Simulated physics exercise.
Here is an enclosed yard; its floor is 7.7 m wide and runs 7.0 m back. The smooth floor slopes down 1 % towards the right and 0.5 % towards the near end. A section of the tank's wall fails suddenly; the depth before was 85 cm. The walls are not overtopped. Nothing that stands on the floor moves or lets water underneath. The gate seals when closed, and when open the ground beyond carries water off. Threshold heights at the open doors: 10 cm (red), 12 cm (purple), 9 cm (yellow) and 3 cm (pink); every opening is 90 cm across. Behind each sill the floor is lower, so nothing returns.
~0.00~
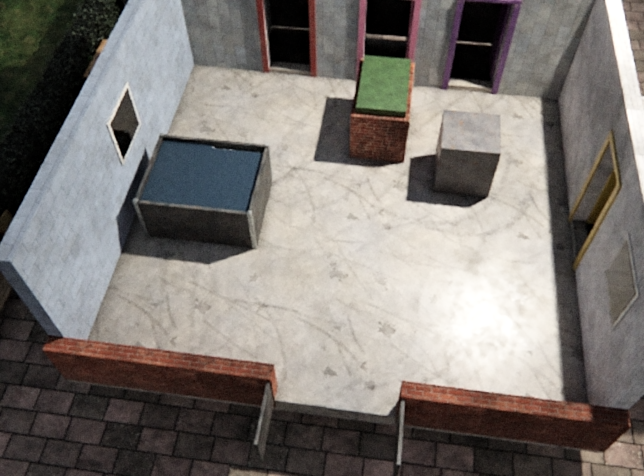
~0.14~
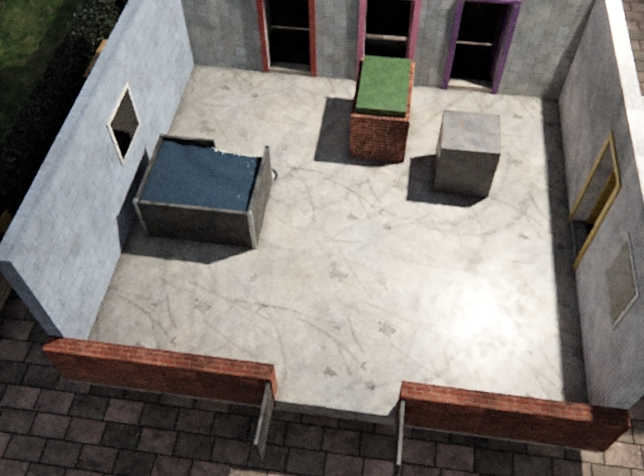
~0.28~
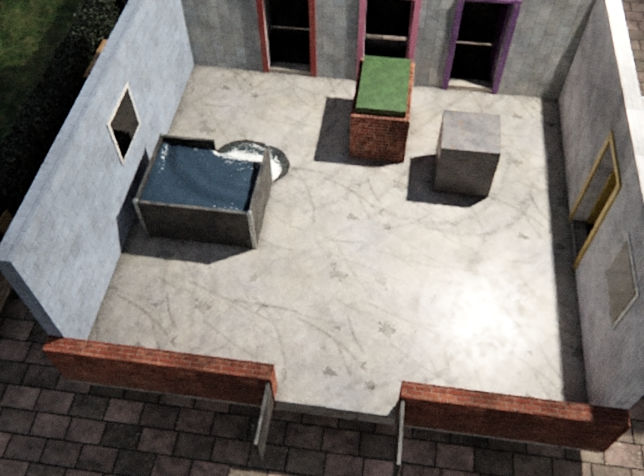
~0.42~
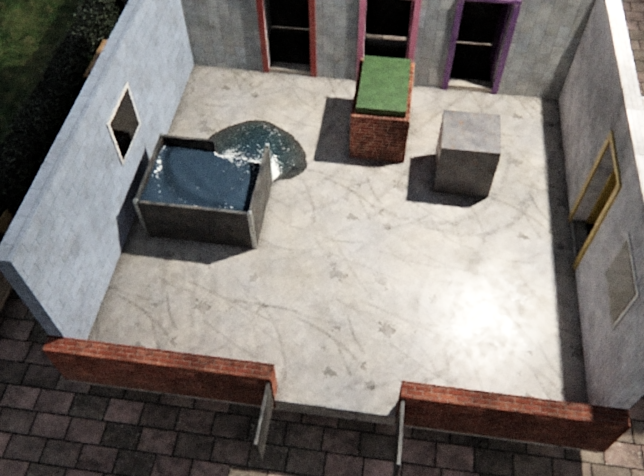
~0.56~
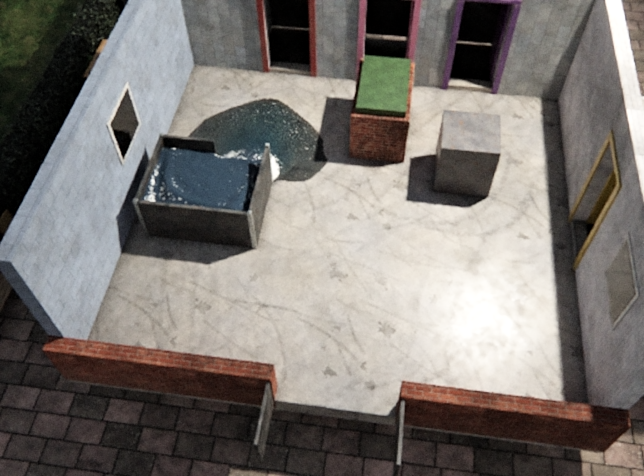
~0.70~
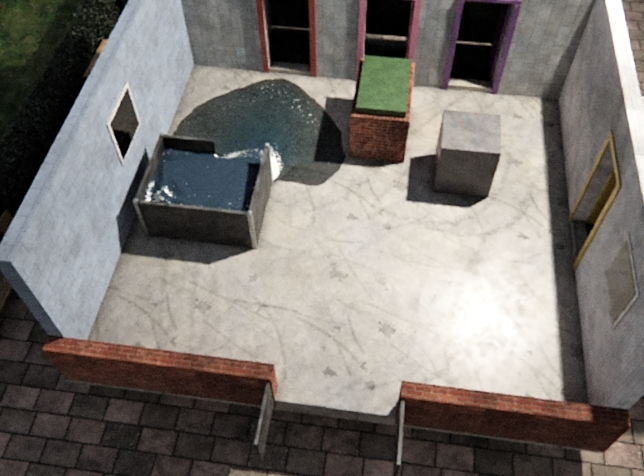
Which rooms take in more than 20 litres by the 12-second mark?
The water let in: At the red door it exceeds the limit; at the purple door it does not reach the limit; at the yellow door it stays under the limit; at the pink door it goes over the limit.
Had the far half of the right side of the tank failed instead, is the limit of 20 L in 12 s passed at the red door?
Against that limit: Red under.
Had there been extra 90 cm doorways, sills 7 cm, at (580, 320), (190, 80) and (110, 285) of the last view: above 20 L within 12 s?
In turn: Below, past it, not over.
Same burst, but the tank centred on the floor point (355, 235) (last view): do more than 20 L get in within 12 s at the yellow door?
Then: Yellow not over.
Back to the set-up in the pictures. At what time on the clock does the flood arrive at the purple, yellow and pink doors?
Purple 2.0 s, yellow 5.0 s, pink 1.3 s.
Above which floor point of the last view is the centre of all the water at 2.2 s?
Around (246, 156).
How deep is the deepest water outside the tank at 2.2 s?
About 32 cm.
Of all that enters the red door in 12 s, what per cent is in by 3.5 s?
About 80 per cent.
After 1.4 s water covers 20 % of the floor and is deepest (37 cm) near (250, 170); red door 20 cm at the sill, 58 L in, purple door not reached, yellow door not reached, pink door 9 cm at the sill, 0 L in.
After 2.2 s water covers 25 % of the floor and is deepest (32 cm) near (352, 83); red door 27 cm at the sill, 168 L in, purple door 1 cm at the sill, 0 L in, yellow door not reached, pink door 13 cm at the sill, 42 L in.
After 3.5 s water covers 30 % of the floor and is deepest (22 cm) near (260, 74); red door 22 cm at the sill, 266 L in, purple door 3 cm at the sill, 0 L in, yellow door not reached, pink door 9 cm at the sill, 102 L in.
After 7.0 s water covers 55 % of the floor and is deepest (13 cm) near (176, 162); red door 12 cm at the sill, 323 L in, purple door 4 cm at the sill, 0 L in, yellow door 3 cm at the sill, 0 L in, pink door 7 cm at the sill, 155 L in.
After 12.0 s water covers 85 % of the floor and is deepest (9 cm) near (581, 414); red door 6 cm at the sill, 327 L in, purple door 3 cm at the sill, 0 L in, yellow door 3 cm at the sill, 0 L in, pink door 5 cm at the sill, 182 L in.
